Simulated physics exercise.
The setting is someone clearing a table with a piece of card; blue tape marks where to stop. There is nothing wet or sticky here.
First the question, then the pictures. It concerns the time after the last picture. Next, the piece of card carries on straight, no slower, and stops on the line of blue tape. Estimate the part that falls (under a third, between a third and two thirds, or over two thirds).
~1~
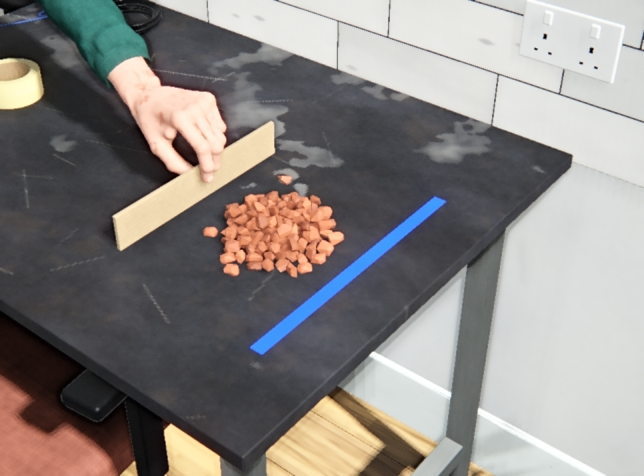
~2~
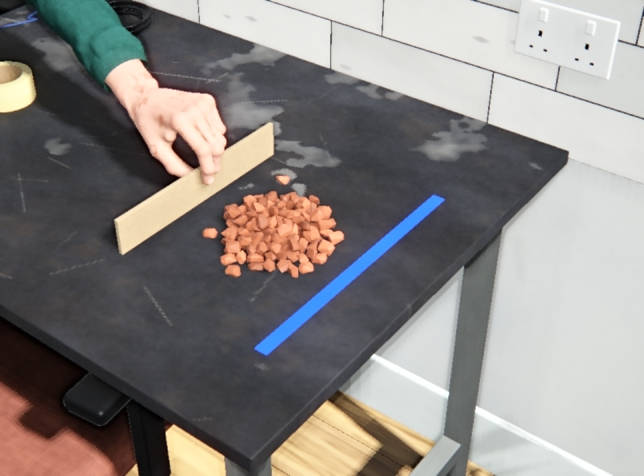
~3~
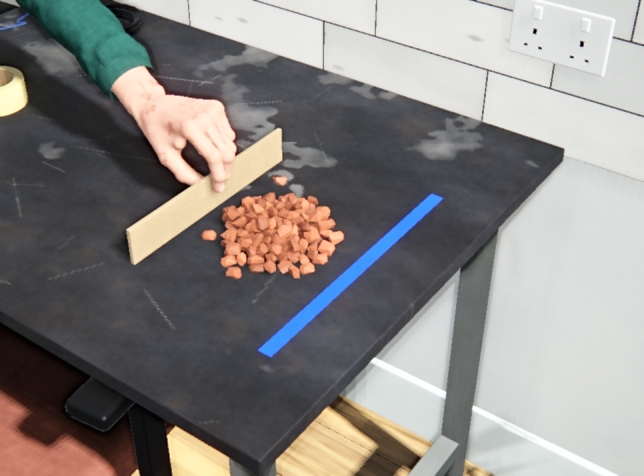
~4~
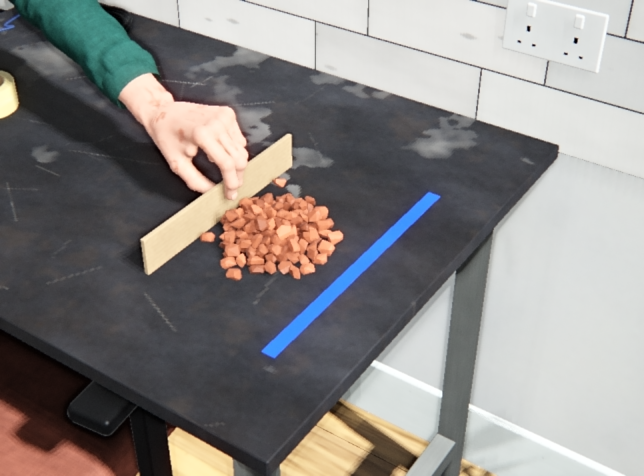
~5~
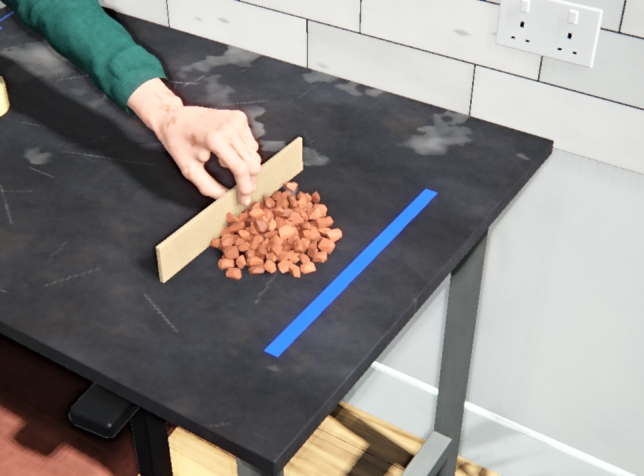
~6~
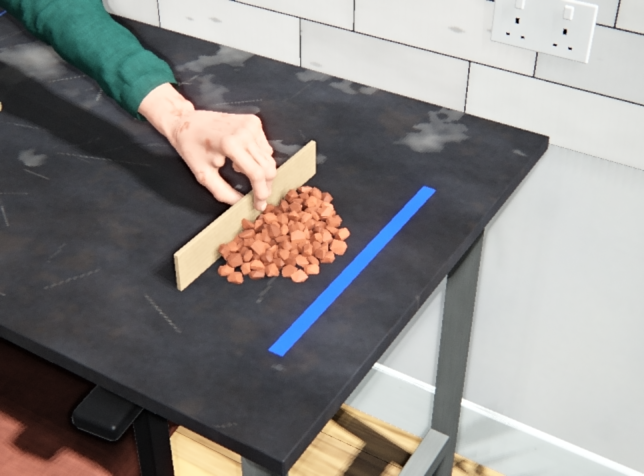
Honestly, the share pushed off ends up lower than a third.
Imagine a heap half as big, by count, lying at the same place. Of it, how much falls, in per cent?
My guess is about 0 per cent.
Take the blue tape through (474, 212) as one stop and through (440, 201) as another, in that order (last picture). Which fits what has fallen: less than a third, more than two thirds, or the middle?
For the first place it's beyond two thirds, and for the second it's between a third and two thirds.
Just after the last frame, piece of card still moving, near (309, 214); heap all on the table, its front near (393, 266).
A moment on, piece of card stopped at the blue tape; heap about a tenth over the edge.
Further on, piece of card stopped at the blue tape; heap roughly a quarter over the edge.
When it is over, piece of card stopped at the blue tape; heap roughly a quarter over the edge.
